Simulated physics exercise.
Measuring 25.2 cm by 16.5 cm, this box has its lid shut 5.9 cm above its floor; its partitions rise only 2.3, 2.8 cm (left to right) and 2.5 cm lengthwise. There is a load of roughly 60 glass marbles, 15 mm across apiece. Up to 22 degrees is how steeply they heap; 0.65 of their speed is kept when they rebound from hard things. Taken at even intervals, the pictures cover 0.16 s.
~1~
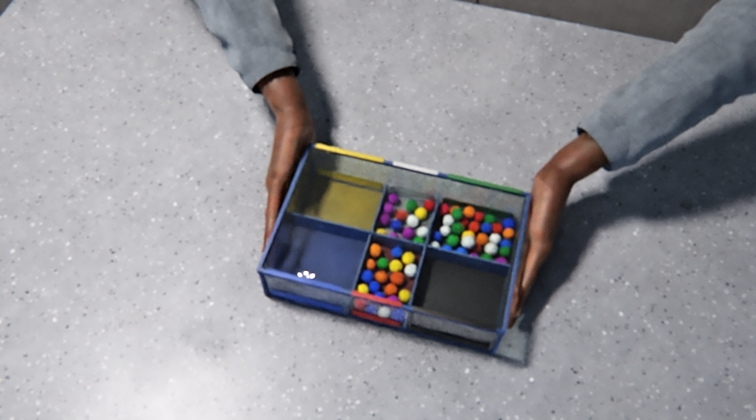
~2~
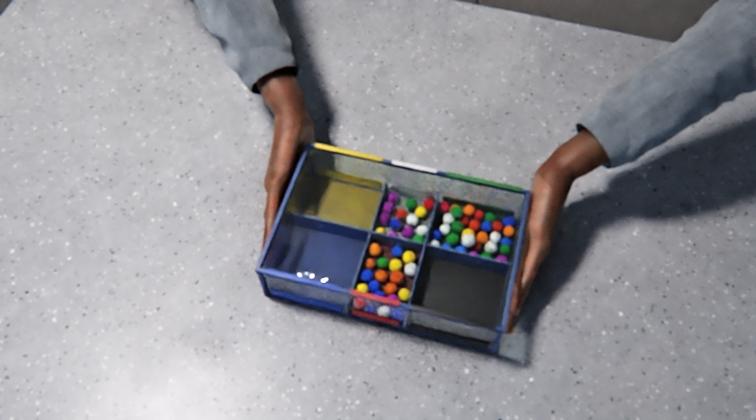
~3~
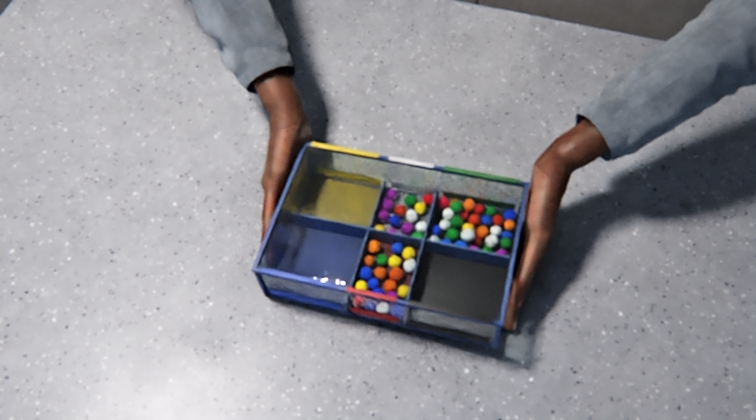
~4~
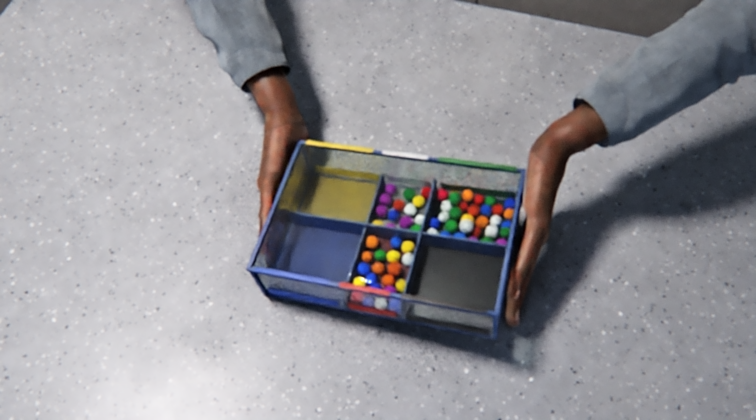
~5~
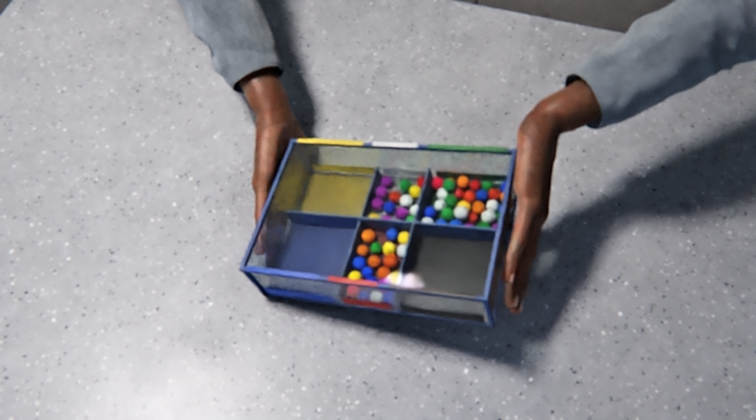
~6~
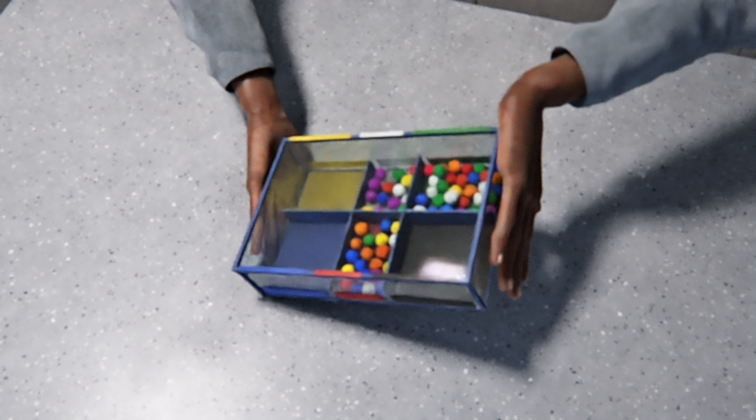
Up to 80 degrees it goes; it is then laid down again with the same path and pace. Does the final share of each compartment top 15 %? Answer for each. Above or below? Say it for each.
Red compartment: Below, blue compartment: Above, green compartment: Below, yellow compartment: Above, white compartment: Below, black compartment: Below.
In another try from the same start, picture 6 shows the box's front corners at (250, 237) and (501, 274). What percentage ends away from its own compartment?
Something like 55 in a hundred.
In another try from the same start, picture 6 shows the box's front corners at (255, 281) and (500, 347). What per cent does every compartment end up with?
Red 35; blue 0; green 15; yellow 0; white 10; black 35.
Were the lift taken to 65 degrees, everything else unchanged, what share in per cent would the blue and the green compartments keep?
With that change you'd see blue at 20 % and green at 10 %.
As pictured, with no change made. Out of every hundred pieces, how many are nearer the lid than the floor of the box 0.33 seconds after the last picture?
About 70 per cent.
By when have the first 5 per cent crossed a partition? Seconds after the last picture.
Somewhere near 0.30 s.
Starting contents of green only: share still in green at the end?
Share retained: Approx. 10 %.
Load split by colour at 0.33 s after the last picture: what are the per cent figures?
Shares - red: 30, blue: 0, green: 25, yellow: 5, white: 35, black: 5.
Then, 0.33 s after the last picture, tilt 79 degrees; red 30 %, green 25 %, yellow 5 %, white 35 %, black 5 %.
Then, 0.56 s after the last picture, tilt 30 degrees; red 10 %, blue 40 %, green 5 %, yellow 40 %, white 10 %.
Then, 0.89 s after the last picture, tilt 0 degrees; red 10 %, blue 45 %, green 5 %, yellow 40 %, white 10 %.
In the end, red 10 %, blue 45 %, green 5 %, yellow 40 %, white 10 %, black 0 %.
